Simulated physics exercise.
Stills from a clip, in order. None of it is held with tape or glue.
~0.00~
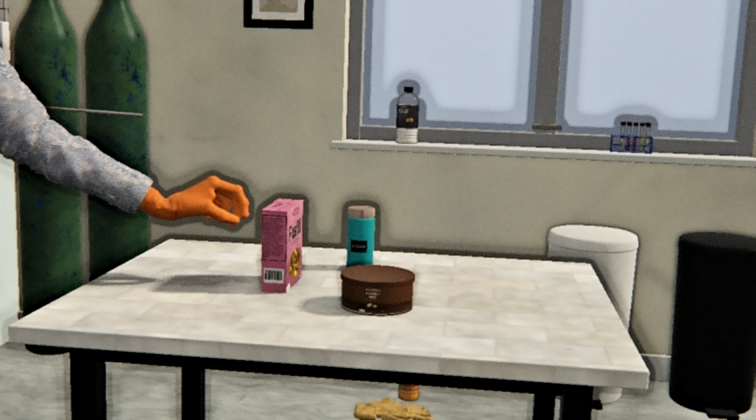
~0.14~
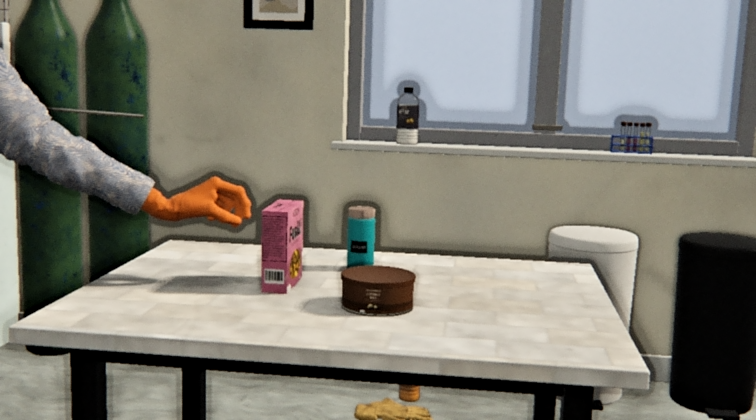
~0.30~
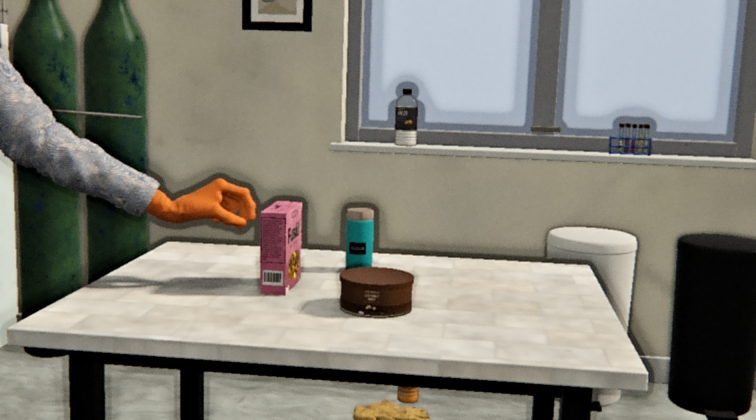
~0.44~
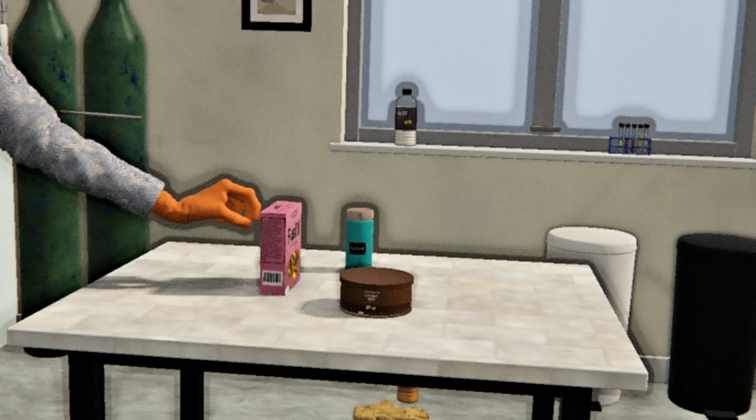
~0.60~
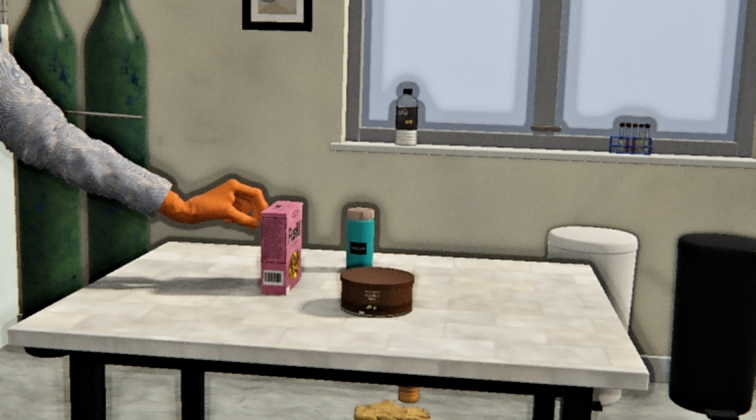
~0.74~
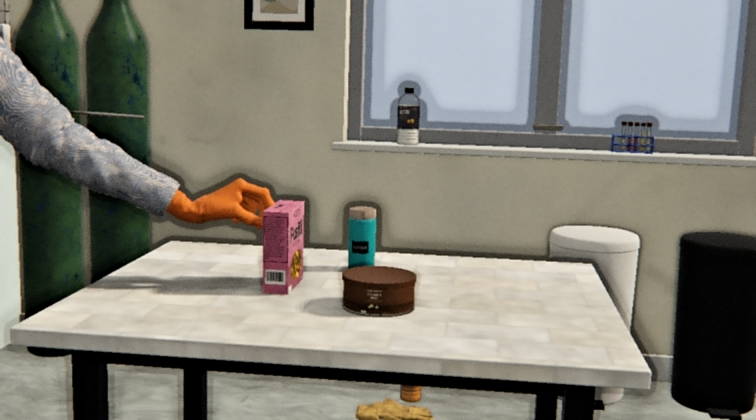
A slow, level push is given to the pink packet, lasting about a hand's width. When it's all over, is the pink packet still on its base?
No, I'd say it overbalances on that push.
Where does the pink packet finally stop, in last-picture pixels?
The object ends up somewhere near (334, 258).
After 1.34 s, pink packet tipped 22° from how it was near (300, 245).
After 1.64 s, pink packet on its side near (333, 258).
After 2.84 s, pink packet resting near (335, 260).
At rest (4.3 s), tipped over on the table, pink packet. Seen from the same camera at the end, pink packet near (334, 258).
